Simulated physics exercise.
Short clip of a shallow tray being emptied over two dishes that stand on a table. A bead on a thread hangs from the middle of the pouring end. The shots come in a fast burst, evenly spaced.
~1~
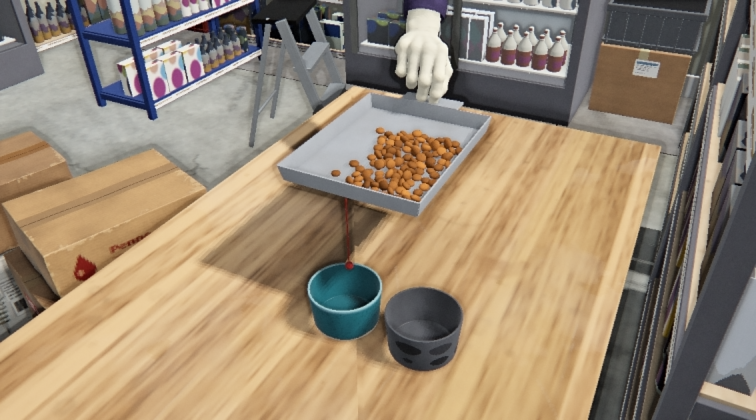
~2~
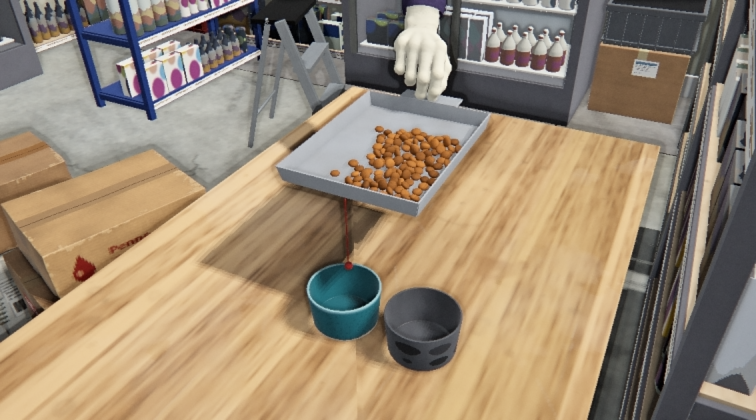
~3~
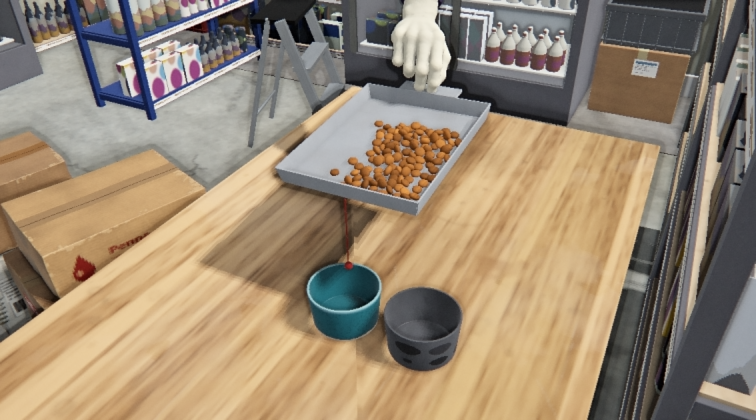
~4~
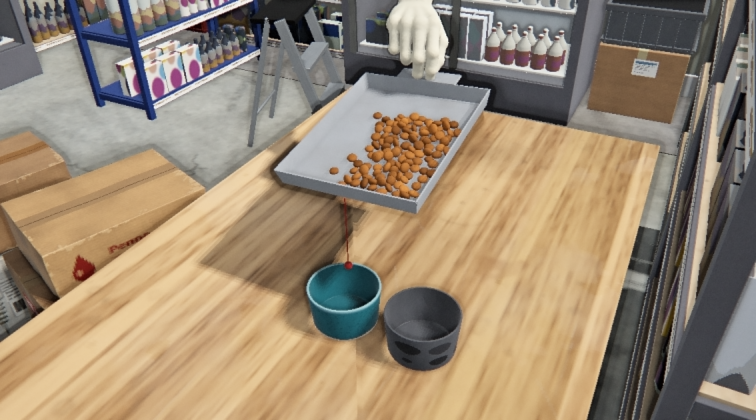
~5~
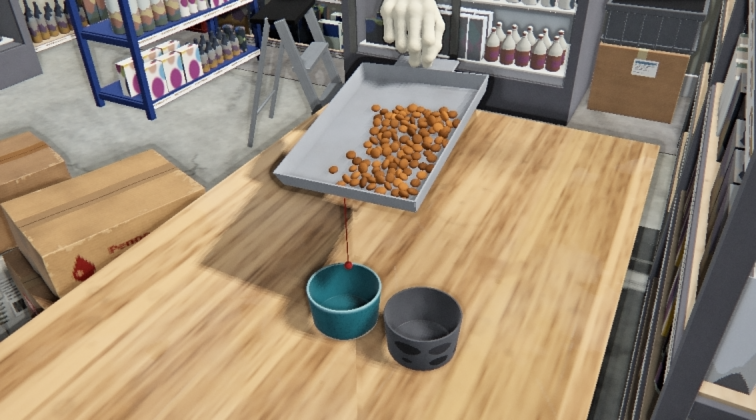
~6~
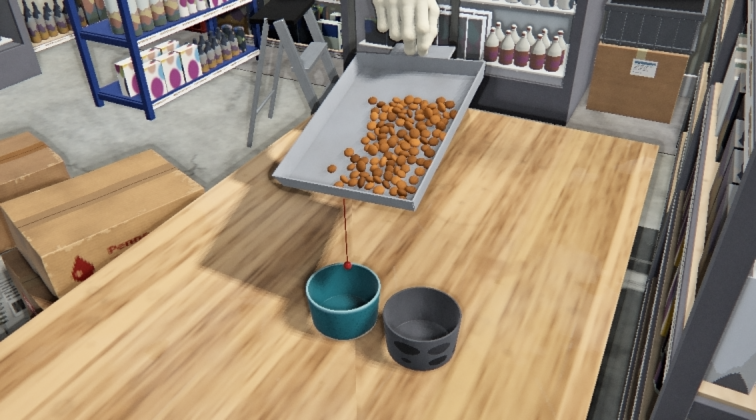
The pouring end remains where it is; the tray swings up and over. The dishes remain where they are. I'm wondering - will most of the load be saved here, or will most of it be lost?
Most of it finds no dish.
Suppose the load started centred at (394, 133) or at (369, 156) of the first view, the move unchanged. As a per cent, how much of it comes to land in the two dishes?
In order, 20 per cent then 20 per cent.
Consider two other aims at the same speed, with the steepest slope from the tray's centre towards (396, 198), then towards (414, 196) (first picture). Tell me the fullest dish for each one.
It would be the right-side one to begin with, and after that the right-side one.
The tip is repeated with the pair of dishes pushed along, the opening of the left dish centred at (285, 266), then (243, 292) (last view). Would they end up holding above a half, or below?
Earlier try a majority share, later try a minority share.
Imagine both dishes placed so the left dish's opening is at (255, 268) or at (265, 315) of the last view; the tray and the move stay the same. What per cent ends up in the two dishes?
70% for the first placement, 10% for the second.
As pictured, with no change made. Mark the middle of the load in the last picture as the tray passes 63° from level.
Somewhere around pixel (339, 174) in the last picture.
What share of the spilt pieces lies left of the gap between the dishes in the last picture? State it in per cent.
Around 100 percent of the pieces.
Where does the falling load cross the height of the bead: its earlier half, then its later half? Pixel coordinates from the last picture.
The leading part at (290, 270), the rest of it at (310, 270).
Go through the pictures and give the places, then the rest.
Corners of the pouring end near (282, 164) and (418, 200), level; middle of the load near (408, 165), bits of cat kibble; left dish near (327, 322); right dish near (407, 352); bead on its thread near (349, 265), in the first frame.
Corners of the pouring end near (281, 165) and (417, 200), level; middle of the load near (407, 164), in the second frame.
Corners of the pouring end near (280, 166) and (416, 199), tipped barely, lowest at the left corner; middle of the load near (407, 160), in the third frame.
Corners of the pouring end near (279, 168) and (414, 199), tipped a little, lowest at the left corner; middle of the load near (406, 154), in the fourth frame.
Corners of the pouring end near (279, 171) and (413, 198), tipped clearly, lowest at the left corner; middle of the load near (405, 149), in the fifth frame.
Corners of the pouring end near (277, 173) and (411, 198), tipped clearly, lowest at the left corner; middle of the load near (402, 144); left dish near (325, 322); right dish near (406, 352), in the sixth frame.
Shortly afterwards, tray tipped steeply; the whole lot on the tray.
Next, tray tipped past a quarter turn; near a third on the tray; a little in the left dish; near a third outside both; near a quarter in the air.
Some moments later, tray tipped past a quarter turn; near a quarter in the left dish; the bulk outside both.
In the end, tray tipped past a quarter turn; none at all in the right dish; near a quarter in the left dish; the bulk outside both.
